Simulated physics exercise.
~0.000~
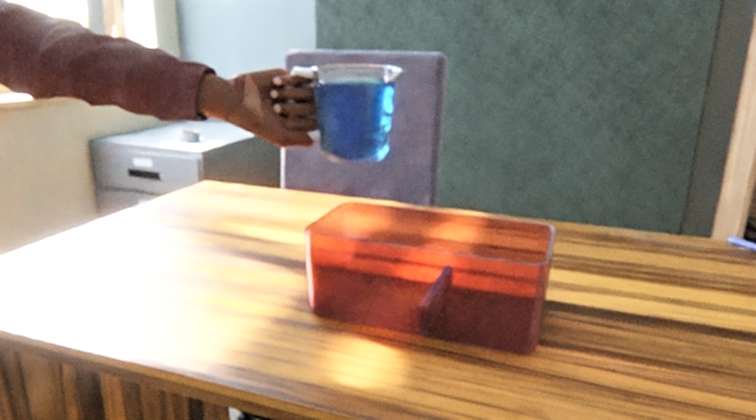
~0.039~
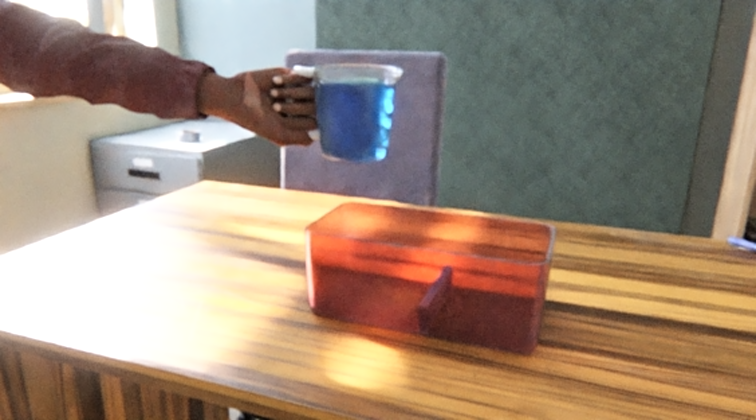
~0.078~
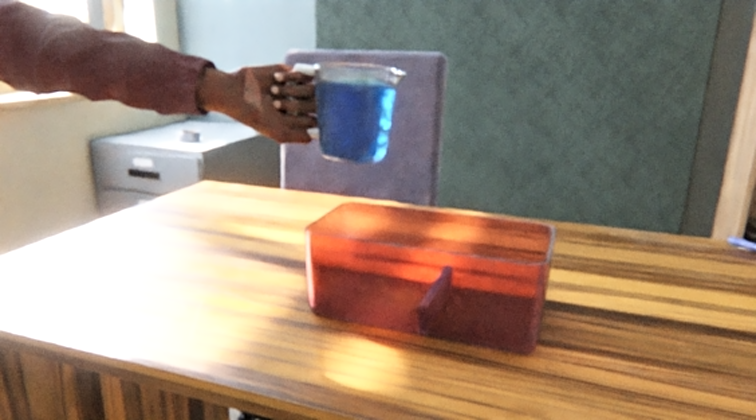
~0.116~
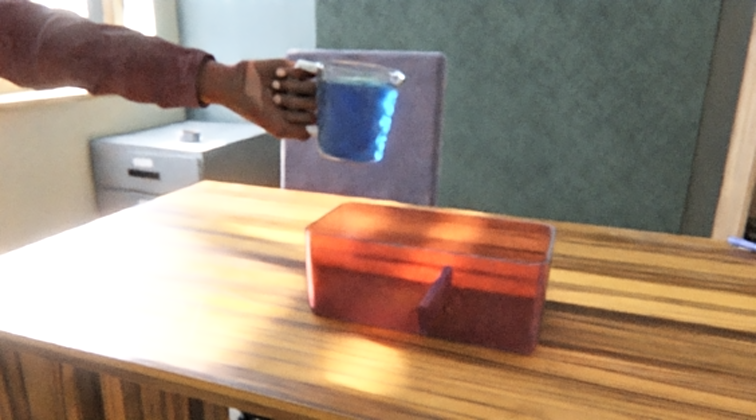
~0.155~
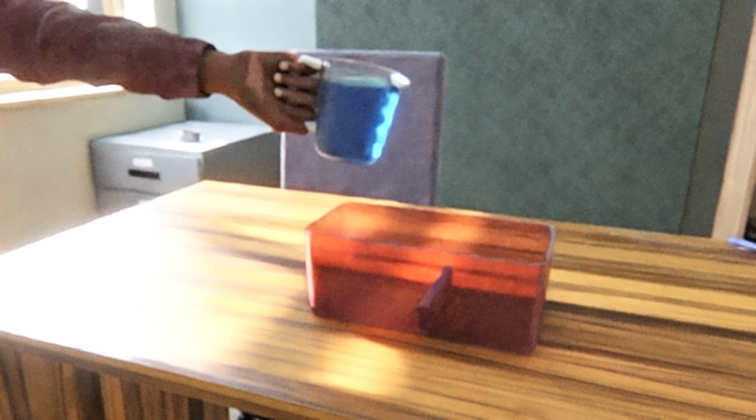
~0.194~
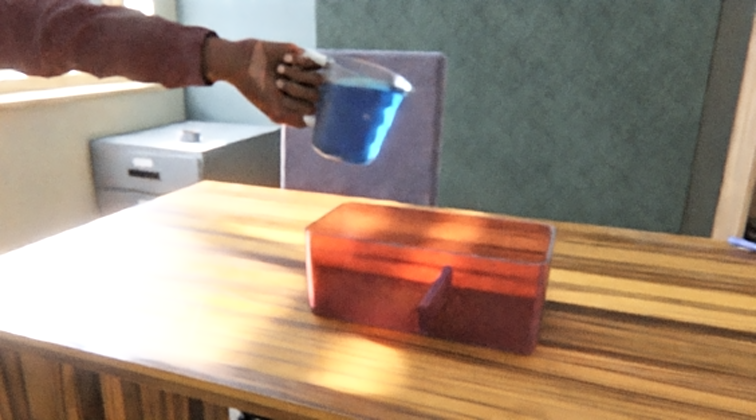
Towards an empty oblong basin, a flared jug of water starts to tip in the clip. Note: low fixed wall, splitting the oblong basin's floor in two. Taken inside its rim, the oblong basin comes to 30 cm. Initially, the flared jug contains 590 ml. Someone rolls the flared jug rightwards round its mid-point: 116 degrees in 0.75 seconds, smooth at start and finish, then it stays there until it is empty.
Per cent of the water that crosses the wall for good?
56 per cent.
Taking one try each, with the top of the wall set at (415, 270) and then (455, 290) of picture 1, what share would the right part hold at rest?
Roughly 90 per cent, then 25 per cent.
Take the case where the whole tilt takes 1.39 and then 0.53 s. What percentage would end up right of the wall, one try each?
Some 75 and 40 per cent, in that order.
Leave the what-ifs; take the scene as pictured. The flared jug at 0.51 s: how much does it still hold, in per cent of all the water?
62 %.
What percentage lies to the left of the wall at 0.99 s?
About 44 percent.
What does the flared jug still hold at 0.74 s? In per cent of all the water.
Some 8 per cent.
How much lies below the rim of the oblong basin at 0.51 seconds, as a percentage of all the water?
Near 10 in a hundred.
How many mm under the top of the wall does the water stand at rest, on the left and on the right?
Left side: Around 26 mm. Right side: Around 20 mm.
After 0.51 s the tilt is 89° and 61 per cent is still to pour, 0 is left of the wall and 10 right of it.
After 0.74 s the tilt is 116° and 8 per cent is still to pour, 27 is left of the wall and 51 right of it.
After 0.99 s the tilt is 116° and 0 per cent is still to pour, 43 is left of the wall and 55 right of it.
After 1.25 s the tilt is 116° and 0 per cent is still to pour, 43 is left of the wall and 56 right of it.
In the end 43 per cent lies left of the wall, 56 right of it and 1 outside.
